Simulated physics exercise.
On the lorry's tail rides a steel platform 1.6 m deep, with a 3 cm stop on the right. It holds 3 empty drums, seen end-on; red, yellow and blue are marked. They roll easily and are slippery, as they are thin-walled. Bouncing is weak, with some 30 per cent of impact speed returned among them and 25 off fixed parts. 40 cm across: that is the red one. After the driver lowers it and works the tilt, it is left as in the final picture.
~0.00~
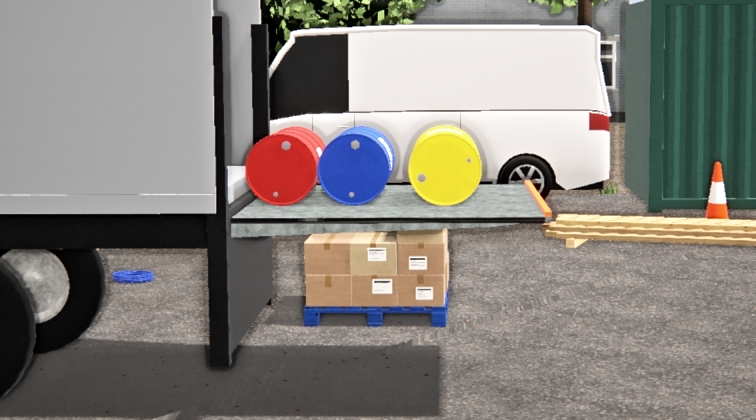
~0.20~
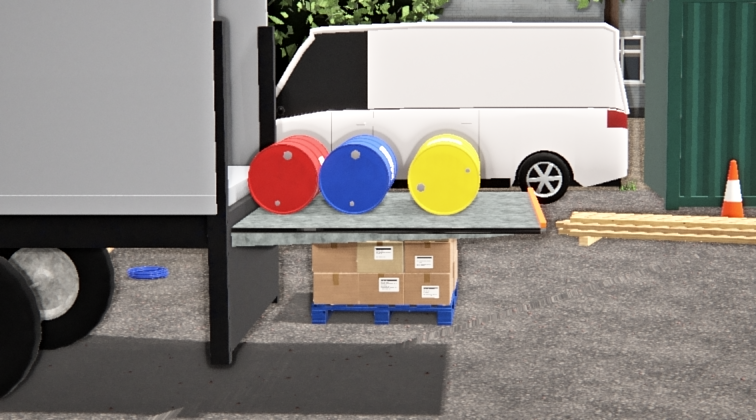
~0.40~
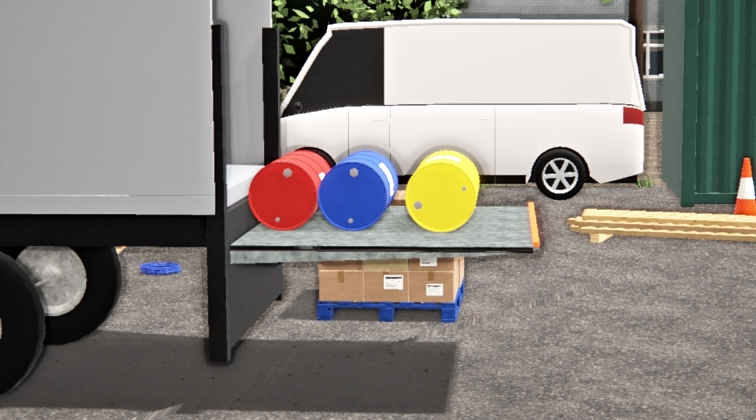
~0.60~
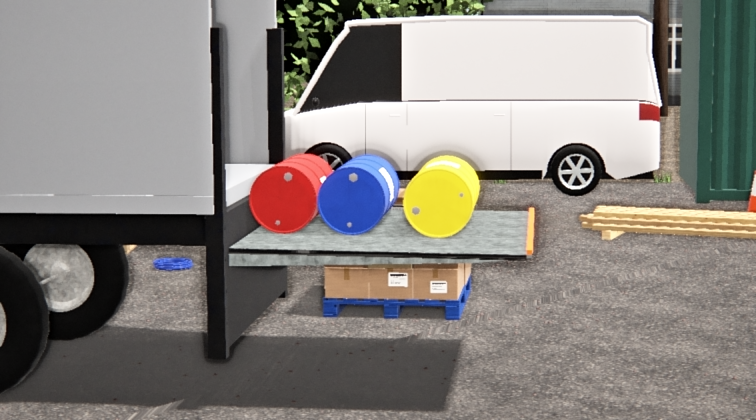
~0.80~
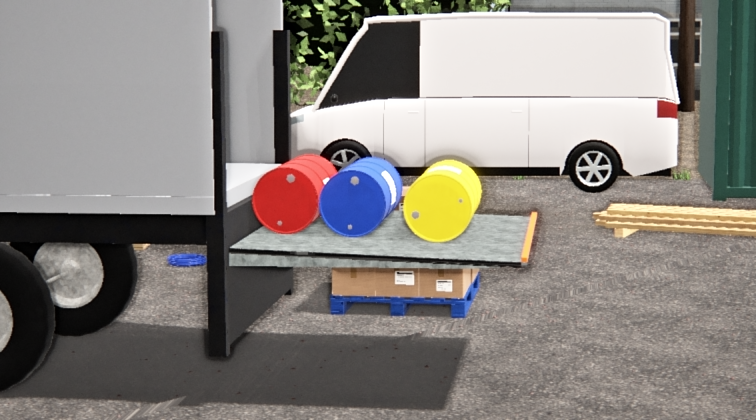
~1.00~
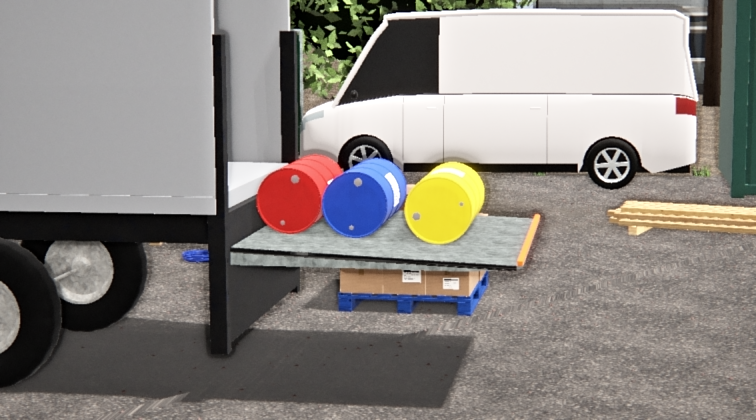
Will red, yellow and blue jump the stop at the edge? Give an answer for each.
In order: Red stays behind the stop. Yellow stays behind the stop. Blue stays behind the stop.
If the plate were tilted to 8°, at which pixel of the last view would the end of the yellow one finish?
(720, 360), roughly.
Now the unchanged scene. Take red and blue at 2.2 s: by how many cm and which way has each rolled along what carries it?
Red 15 right, blue 15 right.
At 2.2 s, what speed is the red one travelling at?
Near 0.2 m/s.
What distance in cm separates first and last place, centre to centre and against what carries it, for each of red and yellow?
Estimates - red near 50, yellow near 40.
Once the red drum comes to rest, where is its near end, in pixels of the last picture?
It comes to rest around (372, 206).
After 2.2 s, red is on the plate, 125 cm from the stop, rolling right; yellow is on the plate, 35 cm from the stop, rolling right; blue is on the plate, 85 cm from the stop, rolling right; 0 of 3 are off.
At rest (3.7 s), red is on the plate, 90 cm from the stop; yellow is on the plate, 10 cm from the stop; blue is on the plate, 50 cm from the stop; 0 of 3 are off.
